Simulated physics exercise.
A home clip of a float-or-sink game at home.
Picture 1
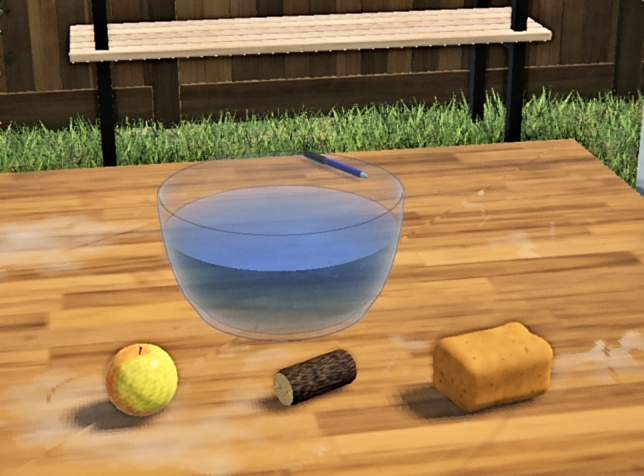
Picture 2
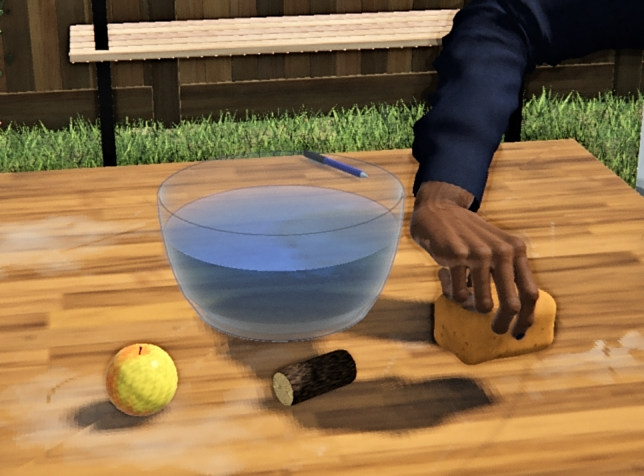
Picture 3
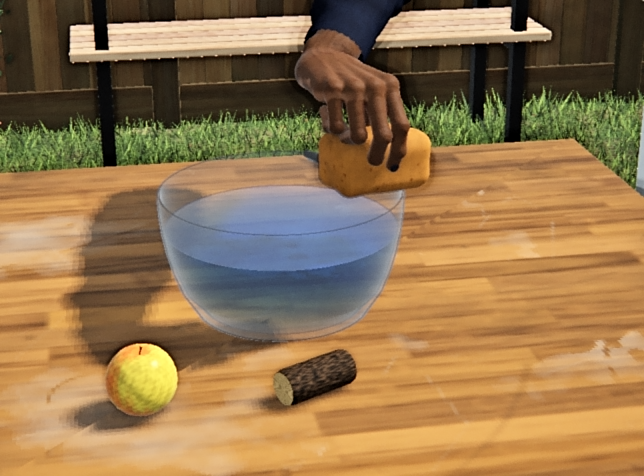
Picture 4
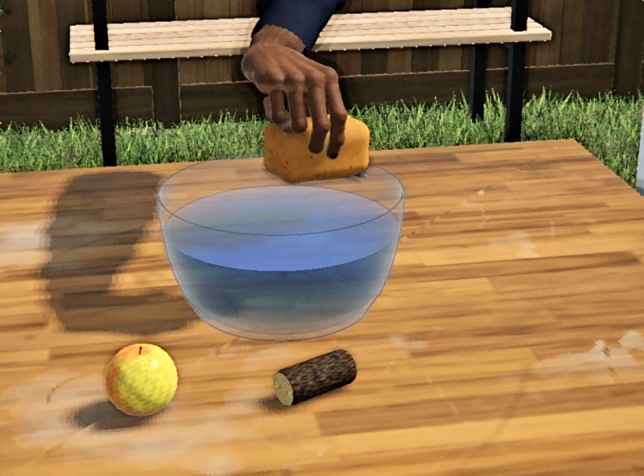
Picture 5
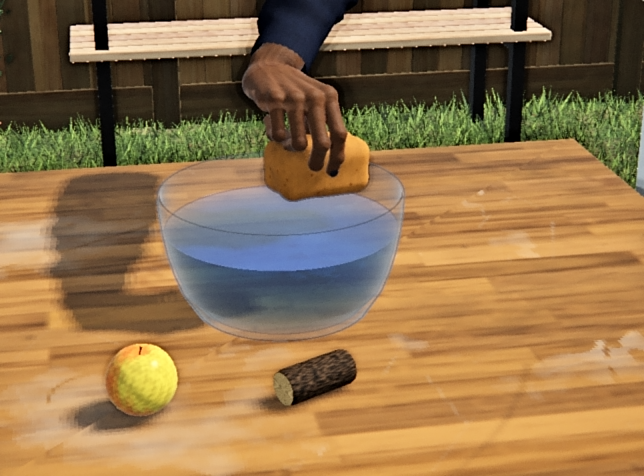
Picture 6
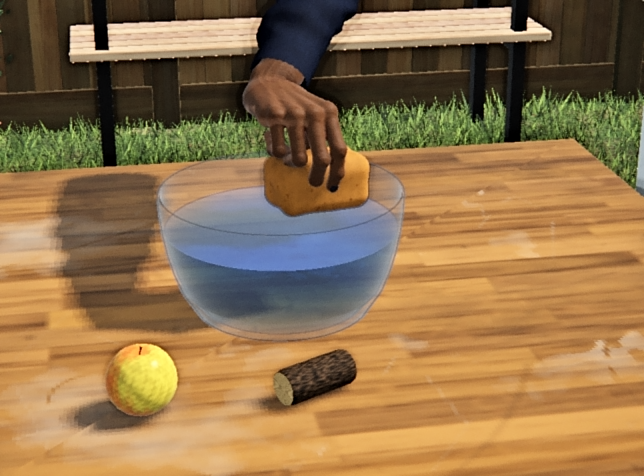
On an outdoor wooden table, seen from slightly above by a still camera with grass, a pale bench and a fence behind, a clear bowl of blue water stands near a blue pen. In front sit a yellow-green apple at left, a dark piece of branch, and a golden-brown bread roll at right. A dark-sleeved hand grasps the roll, carries it up and left over the bowl, then lowers it slightly toward the water.
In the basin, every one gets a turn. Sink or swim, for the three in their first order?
On the left it keeps up, in the middle it keeps up, on the right it keeps up.
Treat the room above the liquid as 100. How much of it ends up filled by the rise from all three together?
14 in a hundred.
Soon after, the bread roll floats.
Later, the piece of branch floats.
In the end, the apple floats; afloat, apple, piece of branch and bread roll.
